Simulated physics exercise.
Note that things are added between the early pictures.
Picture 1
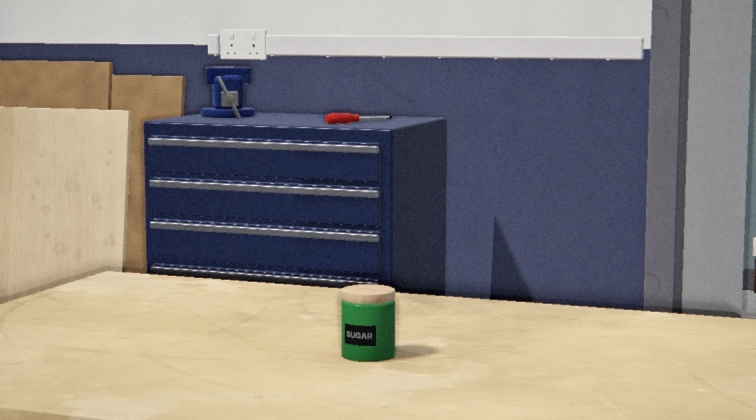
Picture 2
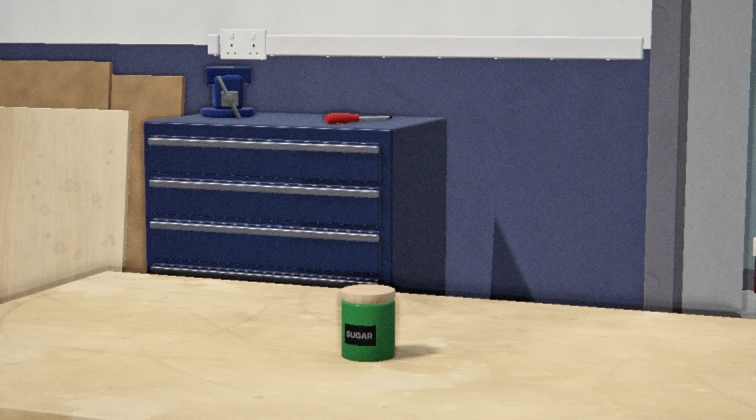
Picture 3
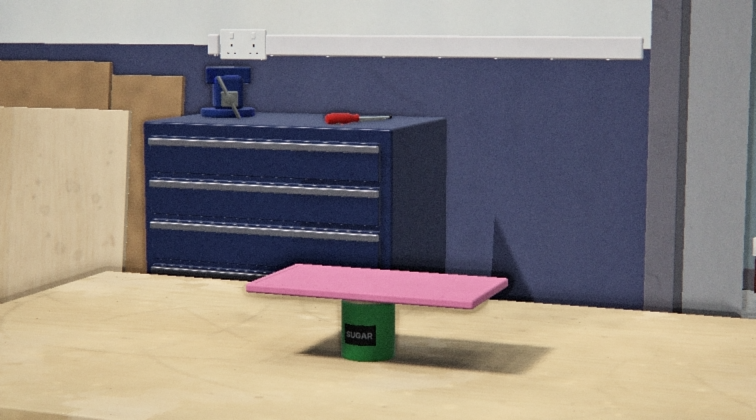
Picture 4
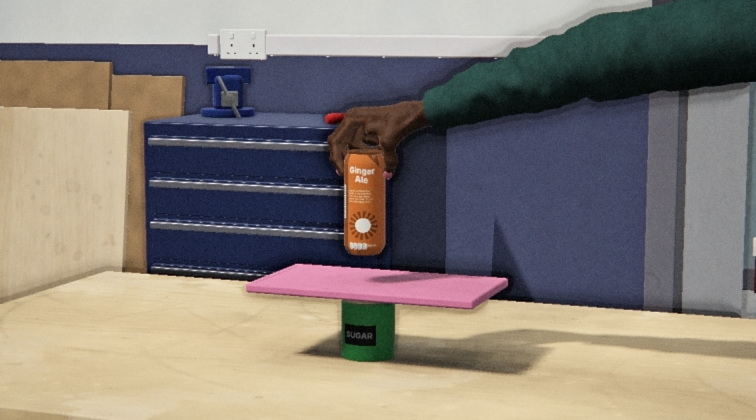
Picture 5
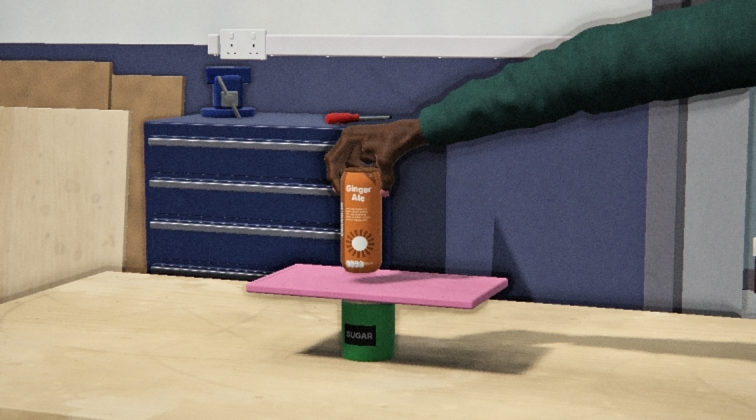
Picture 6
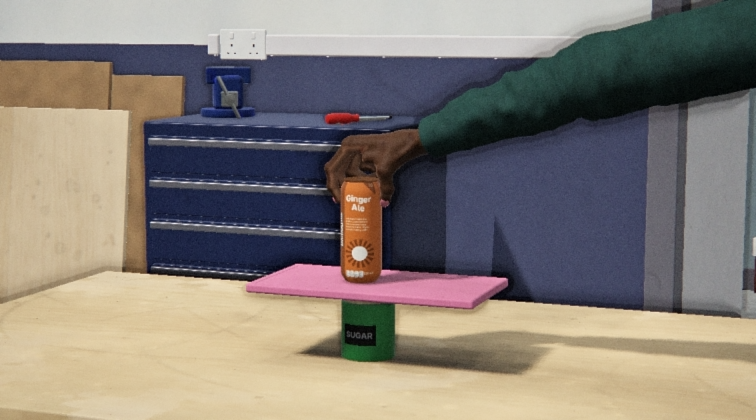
In a workshop seen from a fixed, slightly raised view across a pale wooden table, a blue drawer cabinet holding a blue vise and a red-handled screwdriver stands behind. A green sugar tin with a light wooden top sits near the middle, and a flat pink board appears across it. From the right, a dark-green-sleeved arm lowers an orange ginger ale can upright onto the board, its hand still around the top.
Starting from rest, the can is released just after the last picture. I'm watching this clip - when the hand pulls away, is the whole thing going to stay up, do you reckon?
Yes: So the pile rests quietly where it is.
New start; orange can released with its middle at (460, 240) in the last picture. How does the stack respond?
Outcome: Collapse.
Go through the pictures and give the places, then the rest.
In the first picture, the last thing is not in view yet.
In the second picture, the last thing is not in view yet.
In the third picture, the last thing is not in view yet; pink lid (378, 285).
In the fourth picture, coming down; orange can (365, 202); pink lid (378, 285).
In the fifth picture, coming down; orange can (361, 220); pink lid (378, 285).
In the sixth picture, in place under the hand; orange can (361, 230); pink lid (378, 285).
Then, 0.50 s after the last picture, nothing has stirred.
Then, 1.30 s after the last picture, orange can resting near (361, 231).
At rest, all 3 in place. Seen from the same camera at the end, orange can near (361, 231). The stack keeps its balance.
